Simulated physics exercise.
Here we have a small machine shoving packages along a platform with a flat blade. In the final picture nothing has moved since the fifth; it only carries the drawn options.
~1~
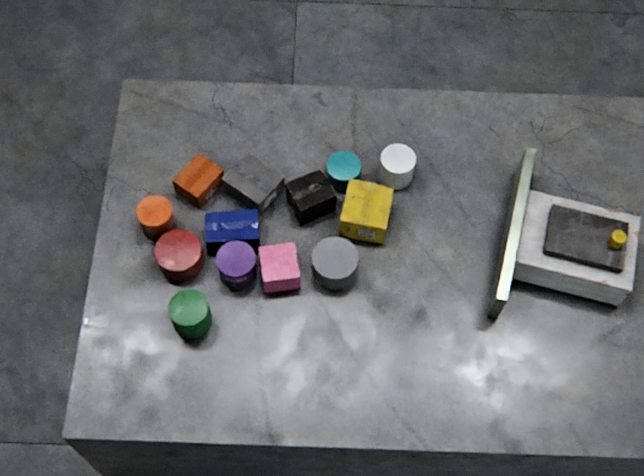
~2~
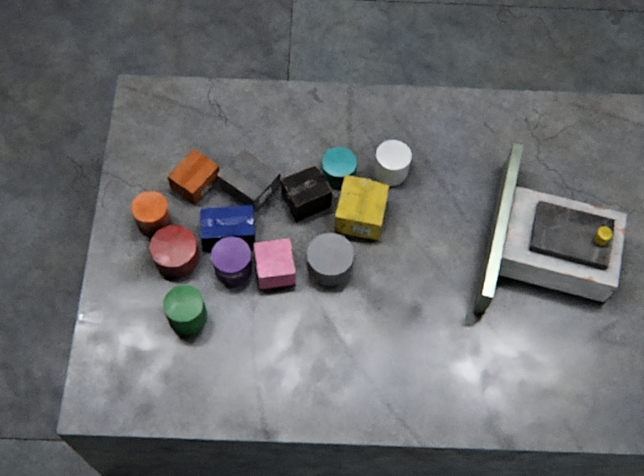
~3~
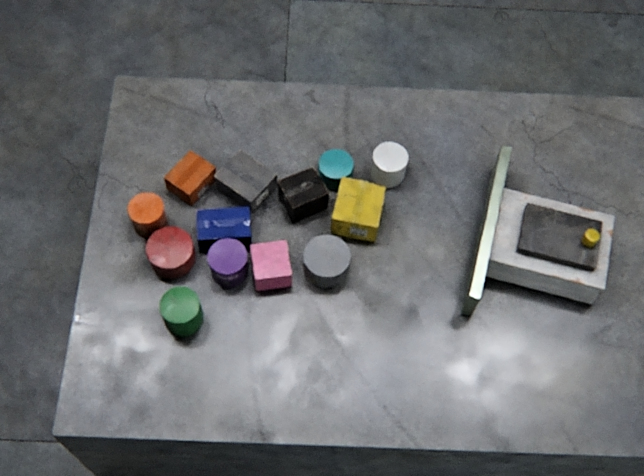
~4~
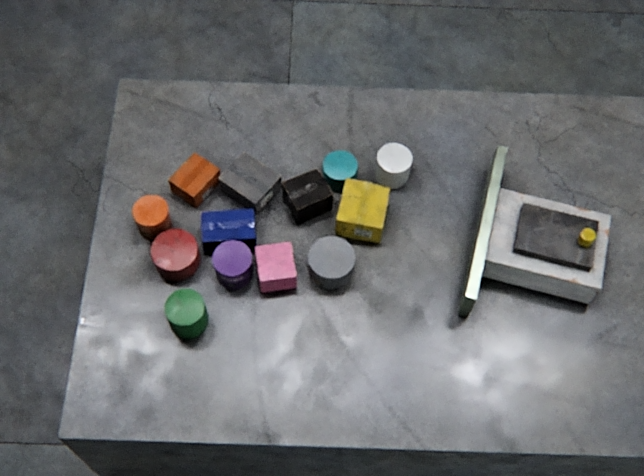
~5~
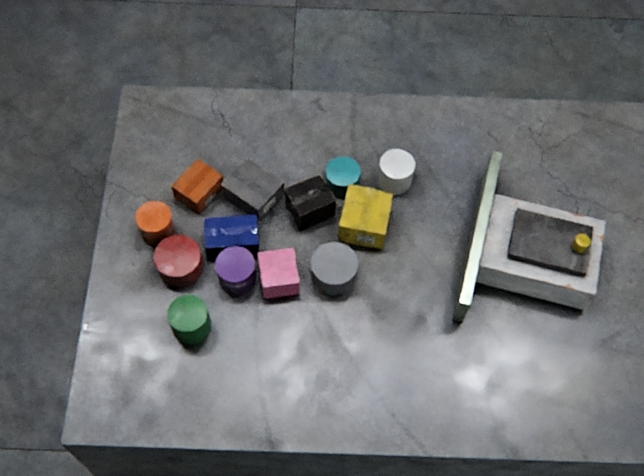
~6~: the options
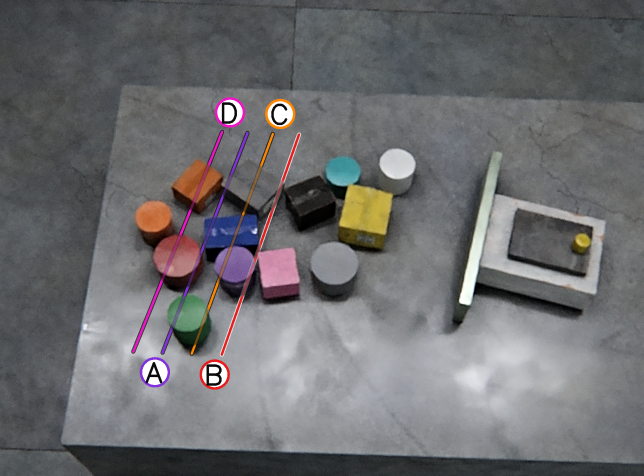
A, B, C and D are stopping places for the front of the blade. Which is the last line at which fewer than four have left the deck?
D.
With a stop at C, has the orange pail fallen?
By then, no.
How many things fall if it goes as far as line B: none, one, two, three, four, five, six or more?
By then, none.
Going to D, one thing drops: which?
It is the orange pail.
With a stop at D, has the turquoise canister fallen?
No.
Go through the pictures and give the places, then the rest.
In the first frame, purple pail (237, 265); blue box (233, 232); green canister (191, 314).
In the second frame, robot (566, 232); yellow parcel (361, 207).
In the third frame, robot (554, 234); black box (303, 195).
In the fourth frame, robot (550, 234); orange pail (153, 218).
In the fifth frame, robot (545, 240); turquoise canister (342, 177); grey pail (334, 269); red canister (178, 261).
On the marked copy, A at (208, 235); B at (263, 237); C at (235, 236); D at (181, 234).
Taking D. A third of the way, robot (435, 236); white canister (367, 167); turquoise canister (334, 177).
Two thirds of the way, robot (324, 232); red canister (150, 272); orange parcel (165, 178).
When it is over, robot (240, 229); orange pail over the edge; orange parcel (108, 163); one fallen.
As for the rest, A is within the limit but short; B is within the limit but short; C is within the limit but short.
